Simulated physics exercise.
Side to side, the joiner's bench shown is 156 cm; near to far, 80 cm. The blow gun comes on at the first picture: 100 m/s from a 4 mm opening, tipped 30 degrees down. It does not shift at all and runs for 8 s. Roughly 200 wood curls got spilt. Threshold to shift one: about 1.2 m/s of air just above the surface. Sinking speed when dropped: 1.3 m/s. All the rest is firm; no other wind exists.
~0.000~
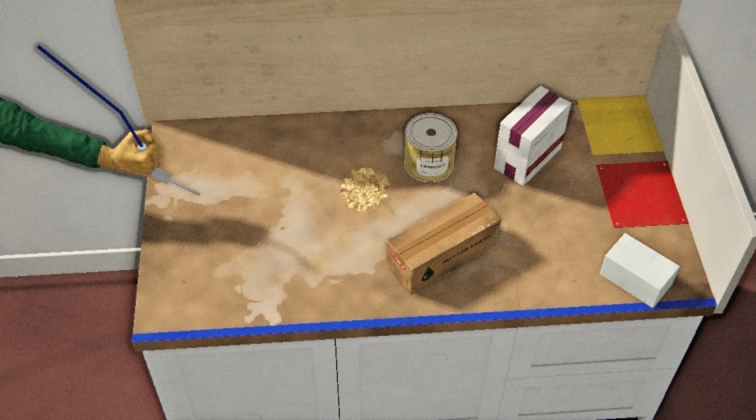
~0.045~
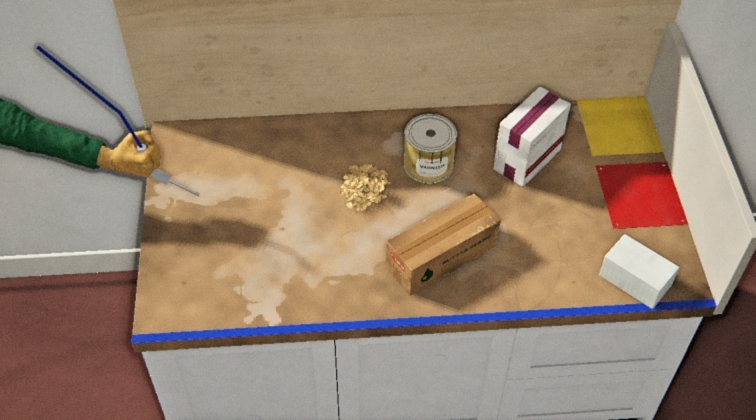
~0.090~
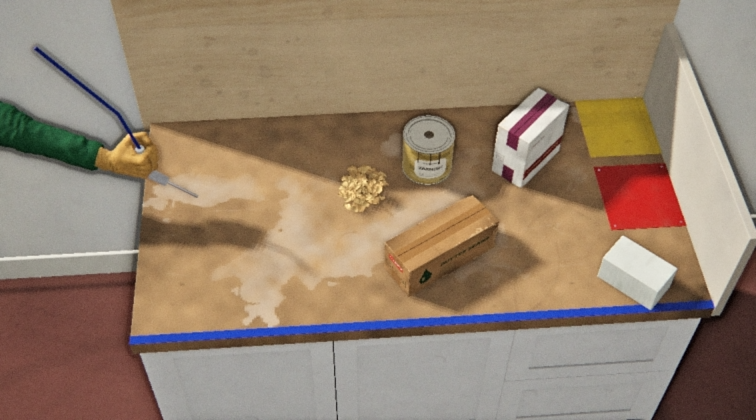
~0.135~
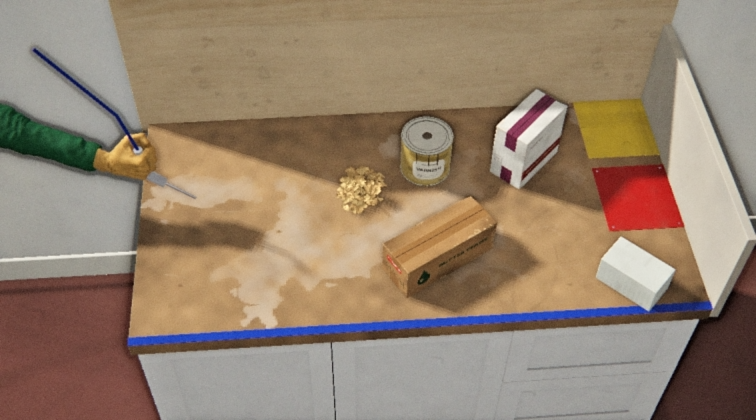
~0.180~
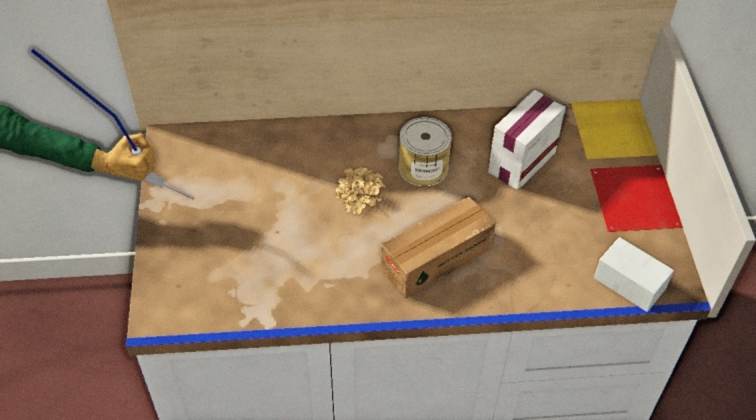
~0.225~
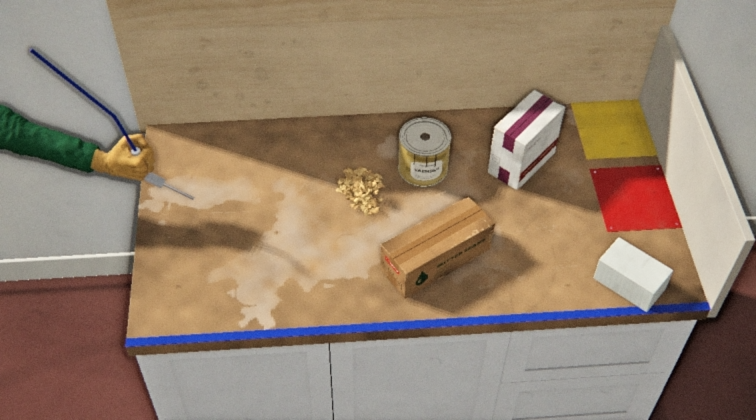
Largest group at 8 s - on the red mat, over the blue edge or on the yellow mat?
Red one.
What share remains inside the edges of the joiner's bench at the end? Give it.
Roughly 100 per cent.
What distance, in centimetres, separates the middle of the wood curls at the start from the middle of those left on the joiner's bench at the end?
Close to 85 cm.
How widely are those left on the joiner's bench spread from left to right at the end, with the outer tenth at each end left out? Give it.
Spread, left to right: Approx. 80 cm.
After 1.6 s, 0 % are on the yellow mat, 49 % on the red mat and 0 % over the blue edge; the middle of those still in play is near (580, 182); 30 % have settled or left.
After 2.6 s, 2 % are on the yellow mat, 52 % on the red mat and 0 % over the blue edge; the middle of those still in play is near (625, 179); 42 % have settled or left.
After 4.4 s, 4 % are on the yellow mat, 54 % on the red mat and 0 % over the blue edge; the middle of those still in play is near (636, 173); 50 % have settled or left.
After 8.0 s, at the end, 6 % are on the yellow mat, 55 % on the red mat and 0 % over the blue edge; the middle of those still in play is near (639, 176).
